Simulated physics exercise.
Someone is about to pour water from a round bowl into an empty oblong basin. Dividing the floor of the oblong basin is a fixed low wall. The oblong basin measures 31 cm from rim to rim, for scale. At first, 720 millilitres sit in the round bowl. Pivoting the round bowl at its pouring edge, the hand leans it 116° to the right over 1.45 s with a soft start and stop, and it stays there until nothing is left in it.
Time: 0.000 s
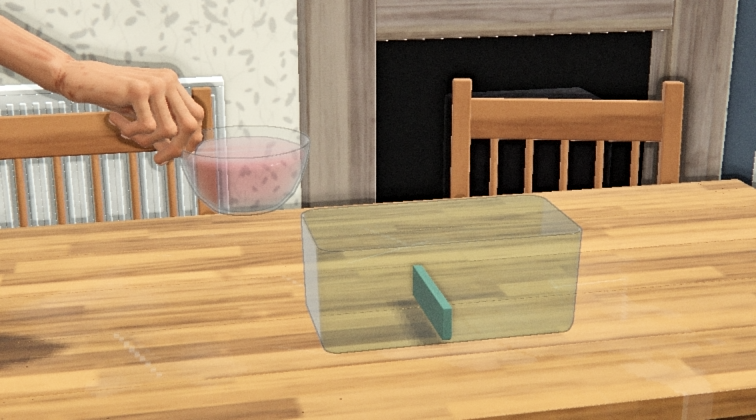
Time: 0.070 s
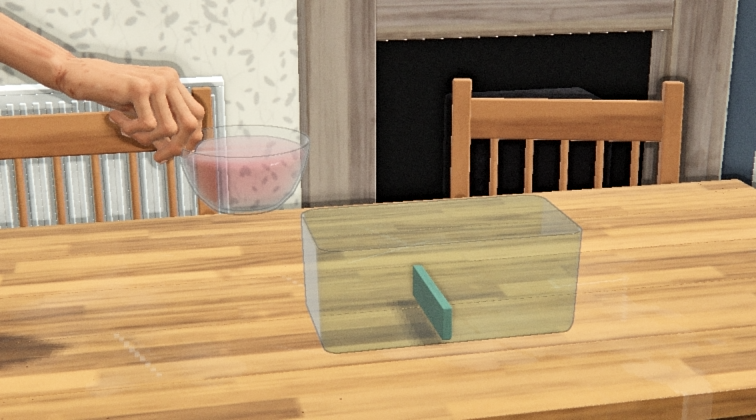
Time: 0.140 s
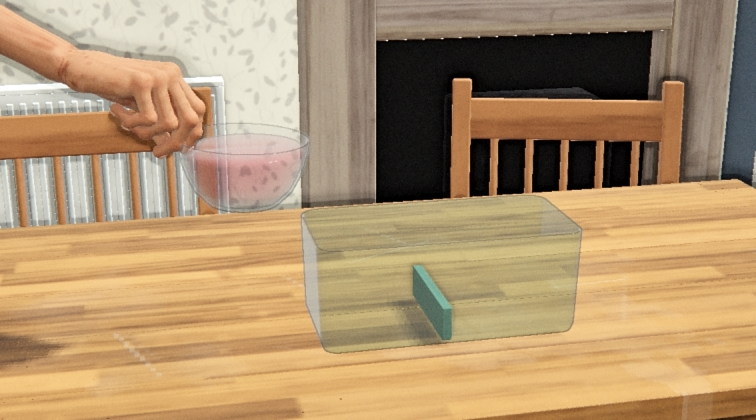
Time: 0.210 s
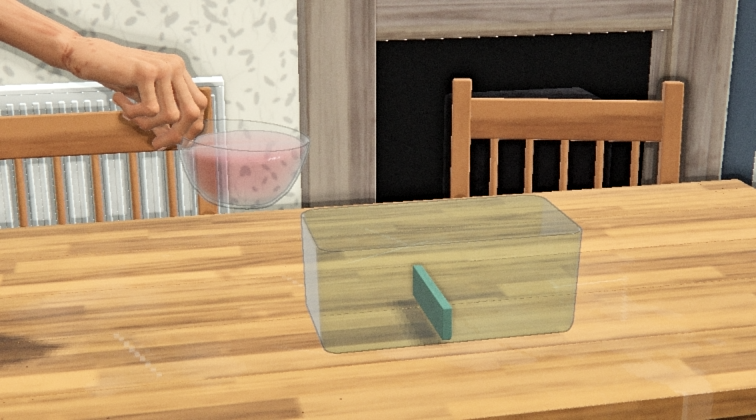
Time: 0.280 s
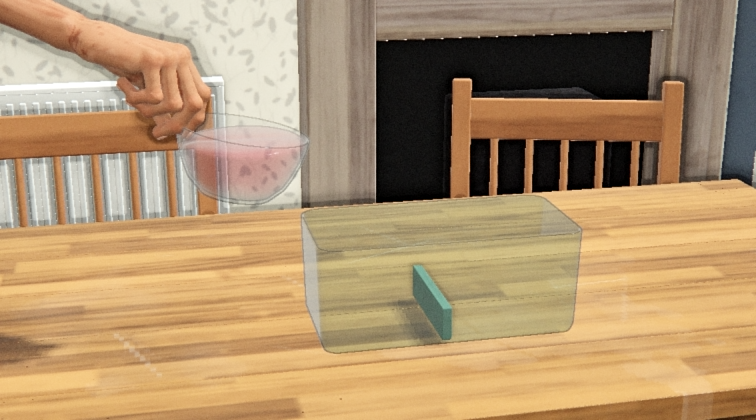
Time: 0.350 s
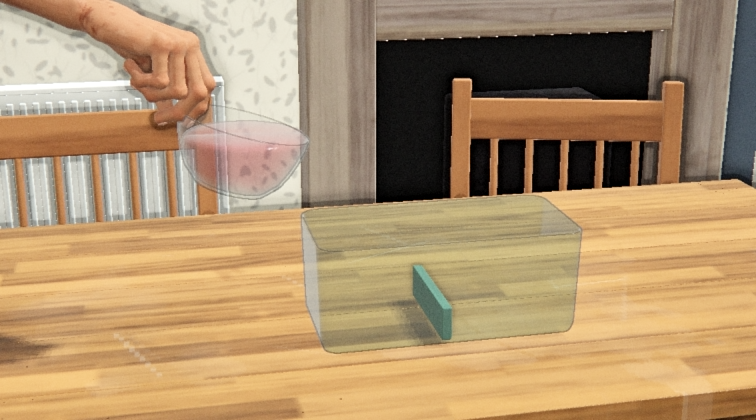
A hand held a clear round bowl of pink liquid above a wooden table and slowly leaned it to the right, toward a clear oblong basin with a small green wall inside.
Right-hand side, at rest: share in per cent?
8 per cent.
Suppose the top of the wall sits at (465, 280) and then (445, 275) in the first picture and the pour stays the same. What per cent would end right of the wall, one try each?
Result: 5 per cent, then 5 per cent.
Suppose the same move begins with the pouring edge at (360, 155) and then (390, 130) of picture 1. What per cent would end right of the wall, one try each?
Respectively 70 and 90 %.
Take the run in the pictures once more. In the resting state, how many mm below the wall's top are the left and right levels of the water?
Measured: Left around 8 mm, right around 38 mm.
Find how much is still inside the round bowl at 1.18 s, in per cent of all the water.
About 0 % is still there.
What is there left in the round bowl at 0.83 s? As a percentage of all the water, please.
Roughly 36 per cent.
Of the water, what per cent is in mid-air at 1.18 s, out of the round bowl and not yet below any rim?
Estimate: Around 6 per cent.
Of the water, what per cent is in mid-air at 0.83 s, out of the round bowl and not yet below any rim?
Some 34 per cent.
By 0.83 s the tilt is 71° and 36 per cent is still to pour, 28 is left of the wall and 0 right of it.
By 1.18 s the tilt is 107° and 0 per cent is still to pour, 91 is left of the wall and 3 right of it.
By 1.55 s the tilt is 116° and 0 per cent is still to pour, 91 is left of the wall and 9 right of it.
By 1.95 s the tilt is 116° and 0 per cent is still to pour, 91 is left of the wall and 8 right of it.
At rest 91 per cent lies left of the wall, 8 right of it and 1 outside.
